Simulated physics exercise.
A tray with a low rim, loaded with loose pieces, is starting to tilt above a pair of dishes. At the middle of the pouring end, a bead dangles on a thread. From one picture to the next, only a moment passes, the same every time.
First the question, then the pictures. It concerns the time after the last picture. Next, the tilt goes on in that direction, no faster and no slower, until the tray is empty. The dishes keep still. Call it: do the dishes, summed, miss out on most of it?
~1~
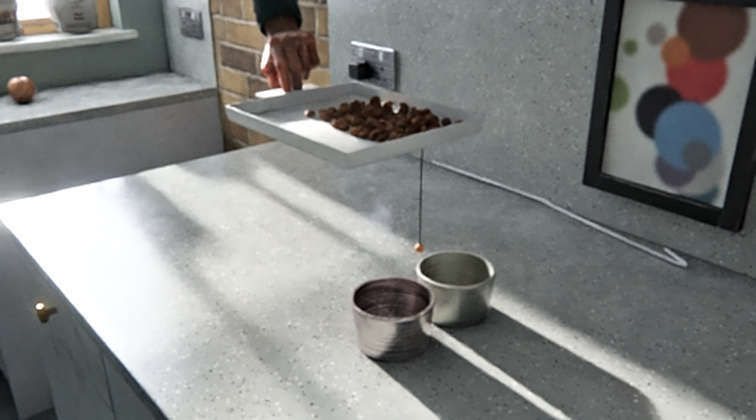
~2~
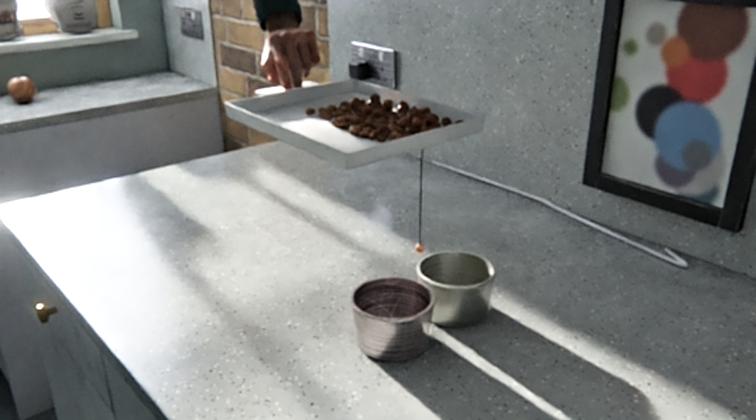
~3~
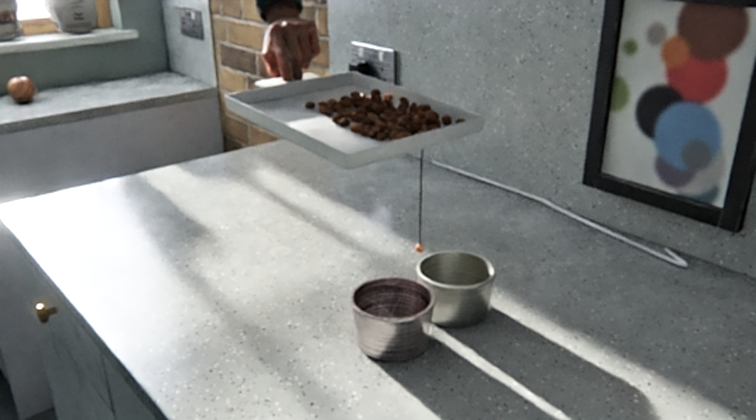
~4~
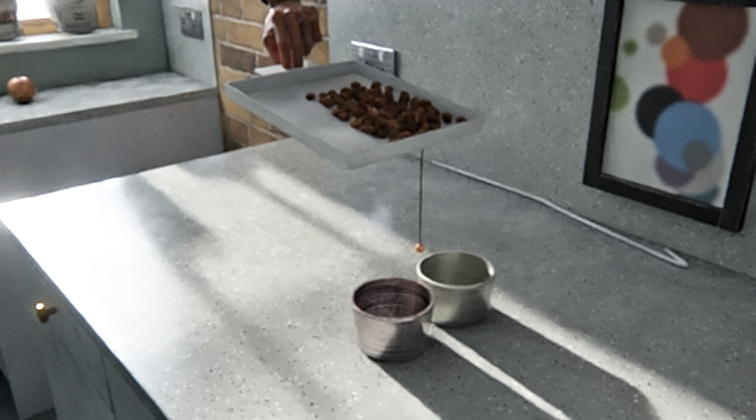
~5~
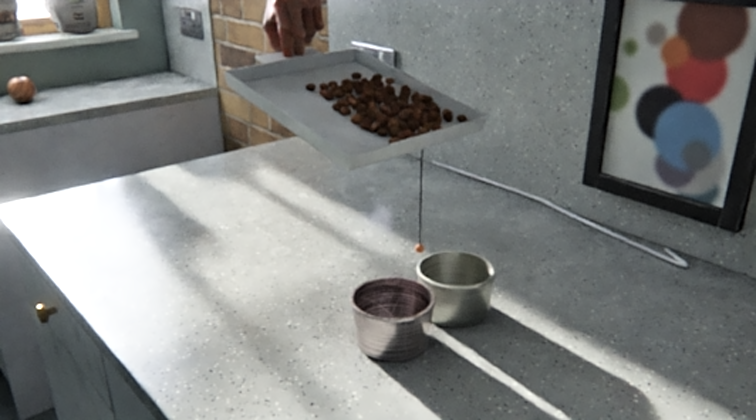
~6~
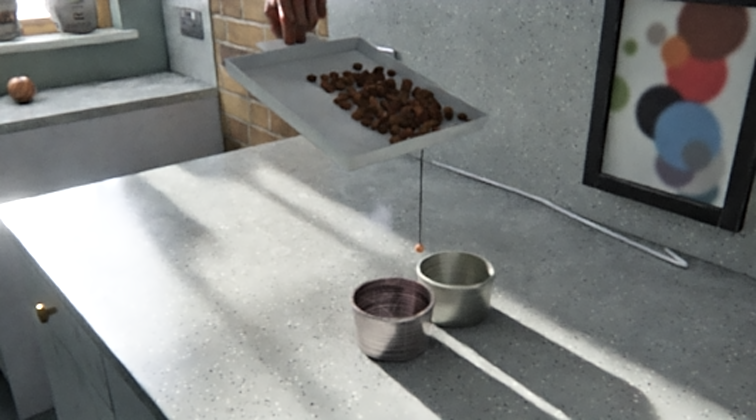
No, most of it lands in them.
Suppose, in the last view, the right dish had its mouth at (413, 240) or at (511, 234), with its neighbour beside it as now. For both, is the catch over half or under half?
Try 1: A minority of it. Try 2: A minority of it.
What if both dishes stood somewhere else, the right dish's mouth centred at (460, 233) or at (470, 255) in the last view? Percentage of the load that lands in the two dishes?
0 %, then 60 %.
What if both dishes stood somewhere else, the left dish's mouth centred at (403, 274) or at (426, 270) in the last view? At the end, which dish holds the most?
Well, first the one further left, then the one further left.
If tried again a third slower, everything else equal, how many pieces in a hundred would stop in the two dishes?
Roughly 70 %.
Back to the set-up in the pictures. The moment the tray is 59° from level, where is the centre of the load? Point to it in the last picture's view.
Centre estimate: (418, 109).
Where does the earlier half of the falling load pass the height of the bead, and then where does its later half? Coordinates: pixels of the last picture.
The first part passes (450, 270); everything after passes (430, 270).
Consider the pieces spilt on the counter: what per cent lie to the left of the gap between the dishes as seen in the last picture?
10 per cent, about.
Soon after the last picture, tray tipped steeply; all on the tray.
A little later, tray tipped right over; about a third on the tray; a small part in the left dish; about a quarter in the right dish; a small part outside both; about a quarter in the air.
Later still, tray tipped past a quarter turn; about a third in the left dish; about a third in the right dish; about a quarter outside both.
At rest, tray tipped past a quarter turn; about a third in the left dish; about a third in the right dish; about a quarter outside both.
